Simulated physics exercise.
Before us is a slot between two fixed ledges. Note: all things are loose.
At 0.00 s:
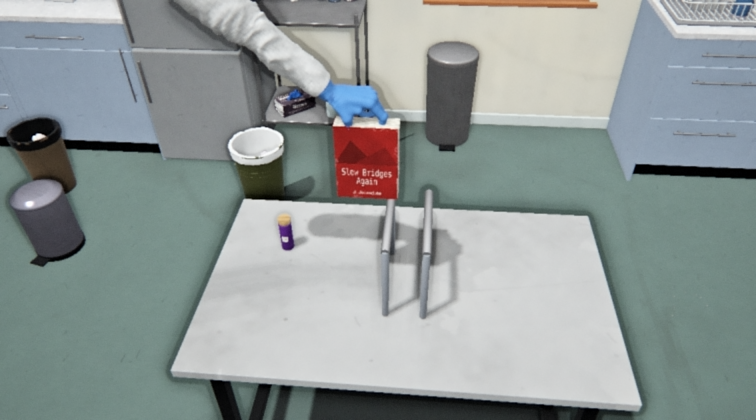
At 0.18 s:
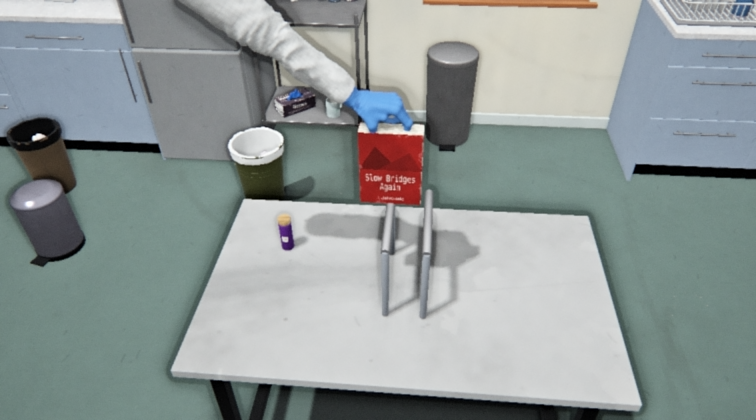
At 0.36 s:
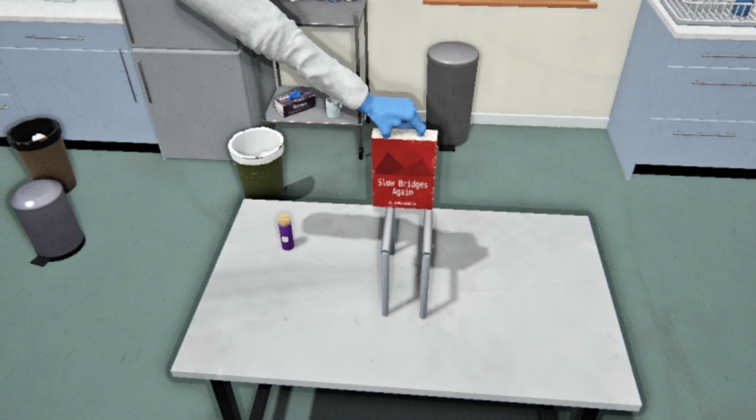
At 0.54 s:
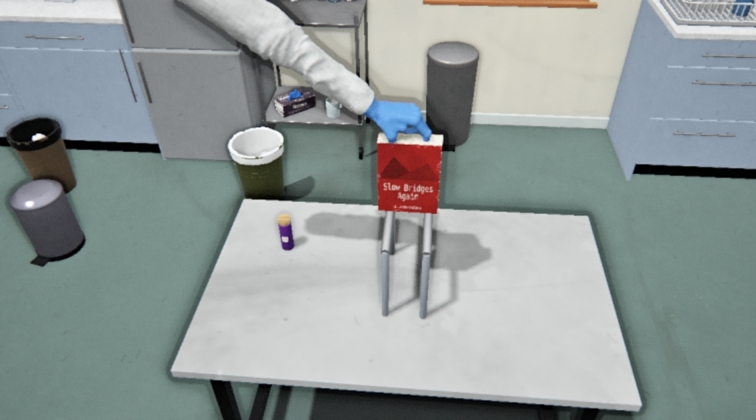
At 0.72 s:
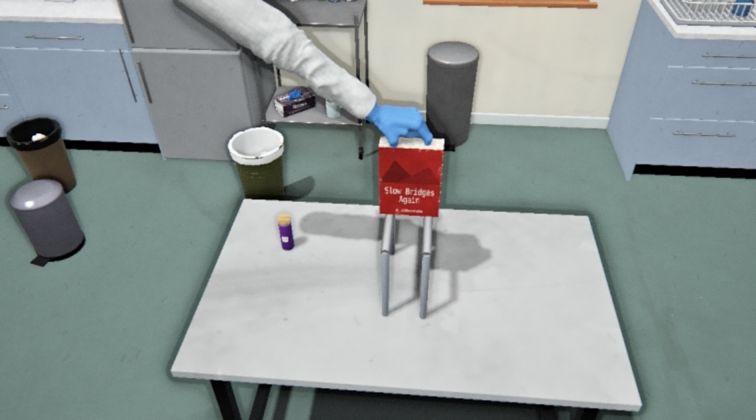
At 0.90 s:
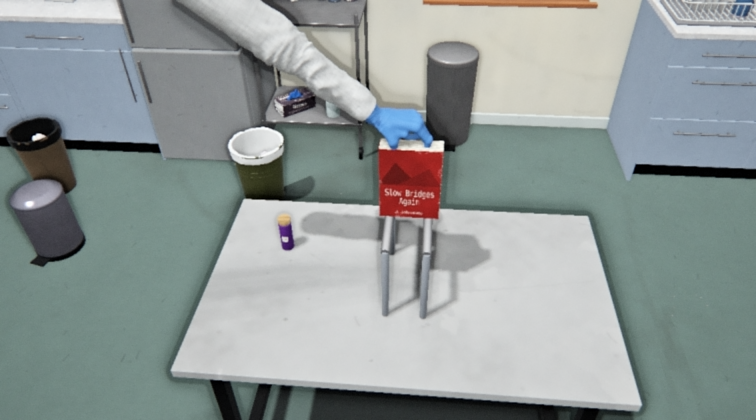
In a room with cabinets and bins, a blue-gloved hand holds a red book upright by its top edge near the far side of a white table, left of two metal rails. The arm carries the book right and slightly down, then slows until it hovers over the rails, while a purple shaker stays put.
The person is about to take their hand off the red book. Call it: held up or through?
Held up.
By 1.10 s, red book moved a little near (410, 186).
By 1.20 s, red book resting near (410, 186).
When it is over (1.9 s), both as before. End places, in pixels of the last picture, red book near (410, 186). The book stays on top.
